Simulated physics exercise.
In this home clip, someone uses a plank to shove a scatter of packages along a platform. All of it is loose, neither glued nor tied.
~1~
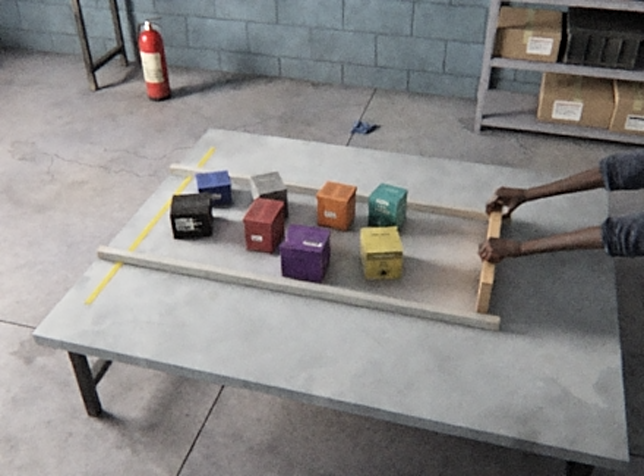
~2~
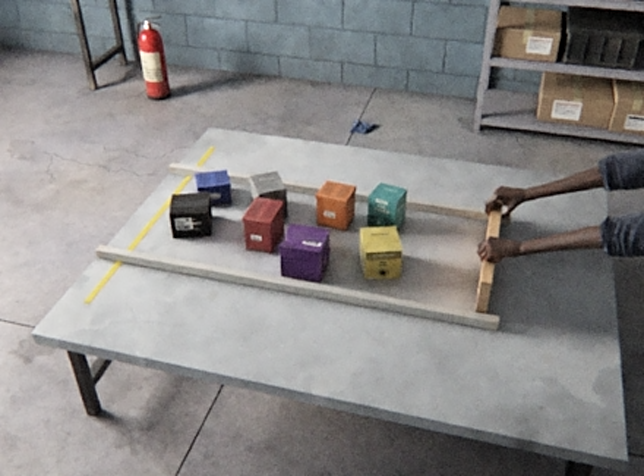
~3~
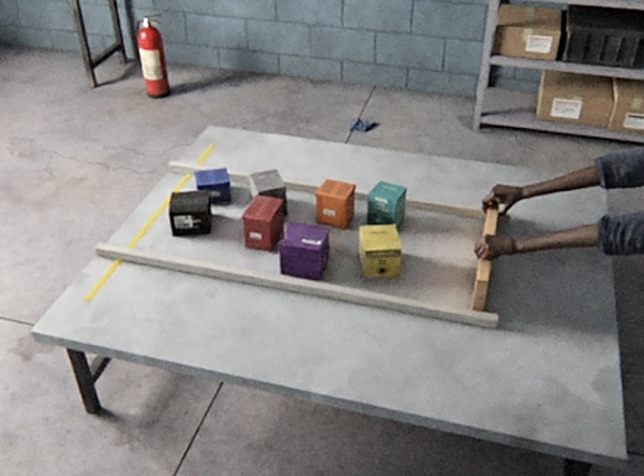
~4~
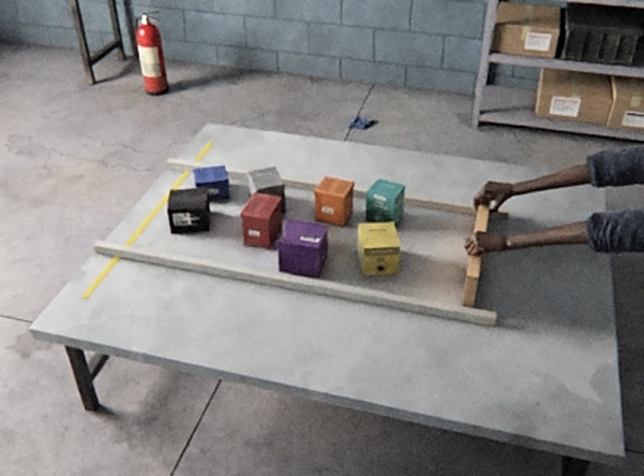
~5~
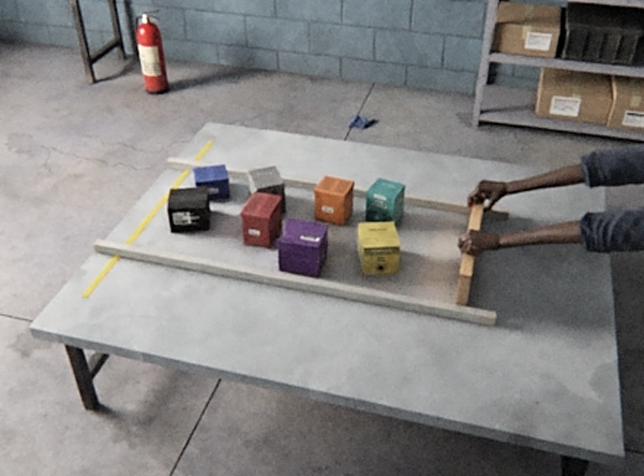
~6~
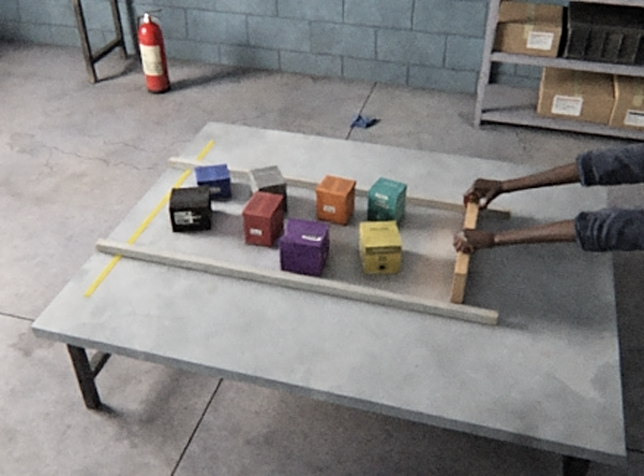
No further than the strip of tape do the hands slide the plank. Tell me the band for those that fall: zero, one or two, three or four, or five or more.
Well, the ones that get knocked off number no fewer than five.
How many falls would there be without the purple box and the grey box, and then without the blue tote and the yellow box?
4 for the first case, 3 for the second.
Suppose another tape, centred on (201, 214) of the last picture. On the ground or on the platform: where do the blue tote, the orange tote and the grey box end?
Looking at each in turn, the blue tote is gone, the orange tote is still there, and the grey box is gone.
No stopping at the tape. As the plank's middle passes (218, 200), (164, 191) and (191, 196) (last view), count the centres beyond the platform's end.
The counts would come out as 1, 5 and 3.
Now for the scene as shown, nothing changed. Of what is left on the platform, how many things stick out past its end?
I'd say 3 of them.
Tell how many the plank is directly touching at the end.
Contact count: 3.
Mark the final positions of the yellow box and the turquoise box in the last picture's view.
The yellow box ends up near (139, 197), and the turquoise box near (163, 169).
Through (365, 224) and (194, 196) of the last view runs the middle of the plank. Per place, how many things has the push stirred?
The count is 4 at the first point and 8 at the second.
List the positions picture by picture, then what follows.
Black parcel (192, 215); blue tote (214, 189); grey box (269, 197); plank (491, 250); tape (160, 214), in the first frame.
Blue tote (213, 188); turquoise box (387, 208), in the second frame.
Grey box (268, 195); red tote (264, 224), in the third frame.
Black parcel (189, 210); purple box (303, 249), in the fourth frame.
Blue tote (211, 183); yellow box (378, 248), in the fifth frame.
Black parcel (191, 209); blue tote (213, 182); grey box (269, 191); plank (468, 241); tape (159, 207), in the sixth frame.
Soon after, none off yet; black parcel at rest near (191, 209); blue tote at rest near (213, 182); grey box at rest near (269, 191).
Then, none off yet; black parcel moved a little near (186, 208); blue tote moved a little near (197, 178); grey box moved about its own width near (226, 183).
Further on, one off so far; black parcel moved well along near (130, 202); blue tote falling near (142, 214); grey box moved well along near (161, 170).
At rest, the number that fall off is five or more; fallen, orange tote, red tote, grey box, blue tote and black parcel.
